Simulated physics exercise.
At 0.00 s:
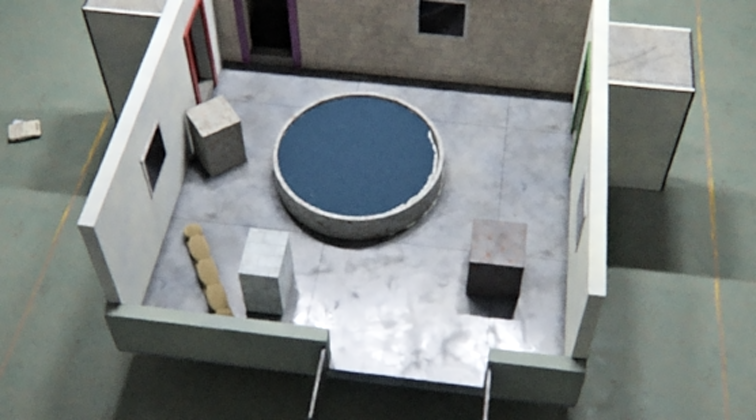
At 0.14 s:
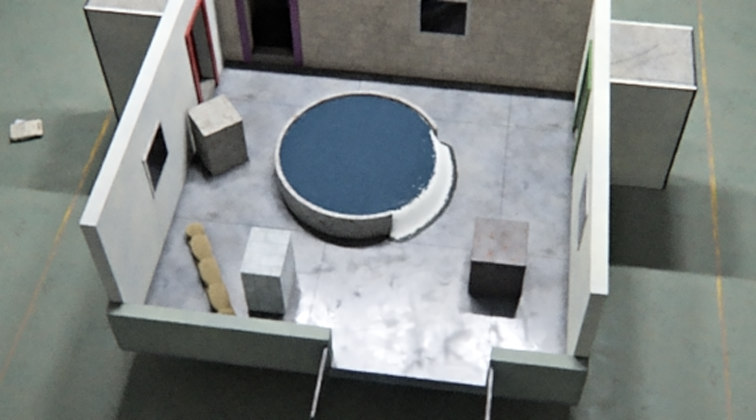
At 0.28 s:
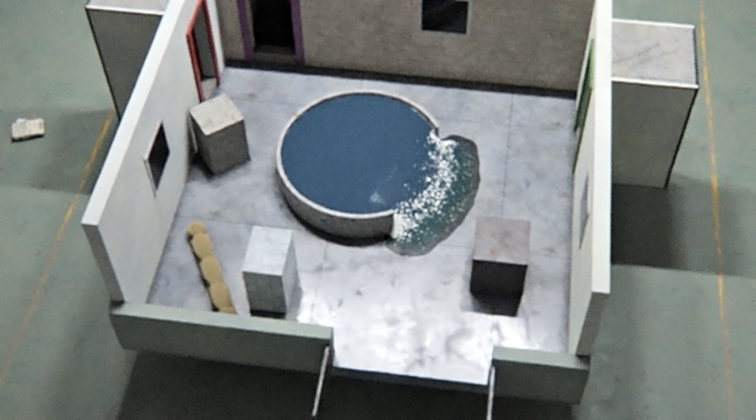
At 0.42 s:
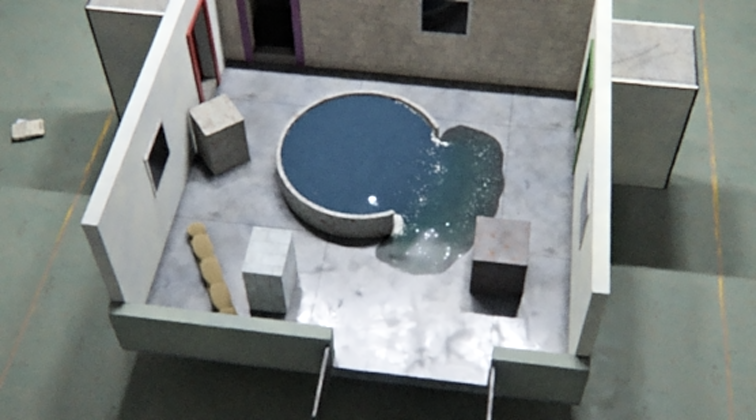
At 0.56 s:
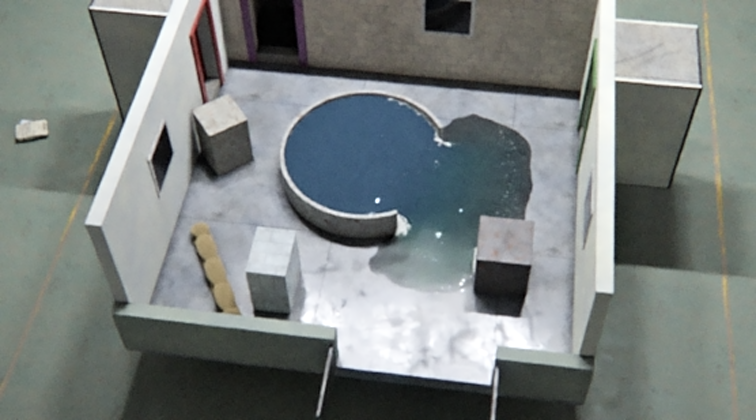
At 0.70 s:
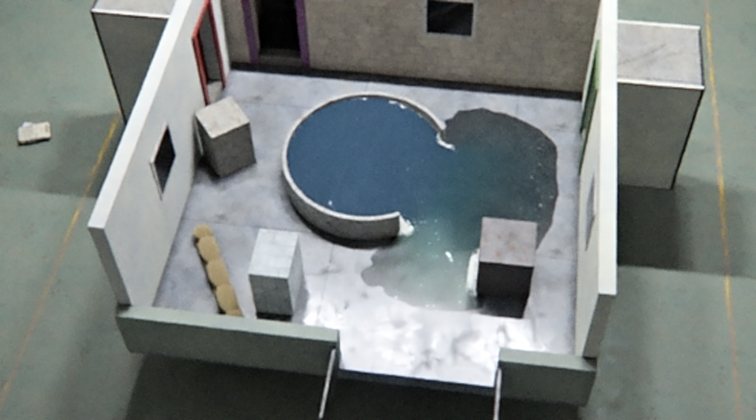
At first, a round tank full of blue water stands whole on the pale floor of a walled room, among grey blocks and a short row of sandbags. Then its right side gives way in white foam, and water spreads rightward across the floor, reaching and wetting around the right-hand block.
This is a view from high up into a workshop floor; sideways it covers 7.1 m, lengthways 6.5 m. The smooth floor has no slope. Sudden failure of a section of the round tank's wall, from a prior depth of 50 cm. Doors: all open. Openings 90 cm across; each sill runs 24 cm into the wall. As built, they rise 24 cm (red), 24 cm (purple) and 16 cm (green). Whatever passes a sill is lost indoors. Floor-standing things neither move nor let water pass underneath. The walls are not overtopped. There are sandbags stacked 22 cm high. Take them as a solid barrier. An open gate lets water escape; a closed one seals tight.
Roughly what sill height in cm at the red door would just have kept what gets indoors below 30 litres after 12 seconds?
A sill of about 9 cm.
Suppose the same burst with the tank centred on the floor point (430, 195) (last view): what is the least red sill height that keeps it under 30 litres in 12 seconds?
In this case, 10.0 cm or so.
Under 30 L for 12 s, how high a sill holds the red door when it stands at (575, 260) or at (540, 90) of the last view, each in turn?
You'd want roughly 26 cm there first, then roughly 18 cm.
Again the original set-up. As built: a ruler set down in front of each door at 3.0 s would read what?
Red door: 0 cm; purple door: 0 cm; green door: 22 cm.
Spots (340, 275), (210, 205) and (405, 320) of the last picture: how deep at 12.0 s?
Roughly 3, 5 and 4 centimetres.
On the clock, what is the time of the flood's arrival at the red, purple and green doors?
Arrival times - red 6.0 s, purple 5.5 s, green 0.9 s.
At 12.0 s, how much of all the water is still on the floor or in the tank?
Something near 76 out of a hundred parts.
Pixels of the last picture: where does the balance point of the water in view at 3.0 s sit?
The water is centred near (455, 197).
After 1.4 s water covers 30 % of the floor, deepest (30 cm) near (575, 246); it has not reached the red door.
After 3.0 s water covers 40 % of the floor, deepest (31 cm) near (574, 254); it has not reached the red door.
After 12.0 s water covers 95 % of the floor, deepest (14 cm) near (309, 75); 11 cm at the red door, 0 litres in over its 24 cm sill.
At the red door as built, the water arrived by 6.1 s and peaked near 15 cm at 10.0 s.
With a sill of 8 cm, 43 litres would have come in within the 12 s; with 11 cm, 10 litres. So under 30 litres takes about 9 cm.
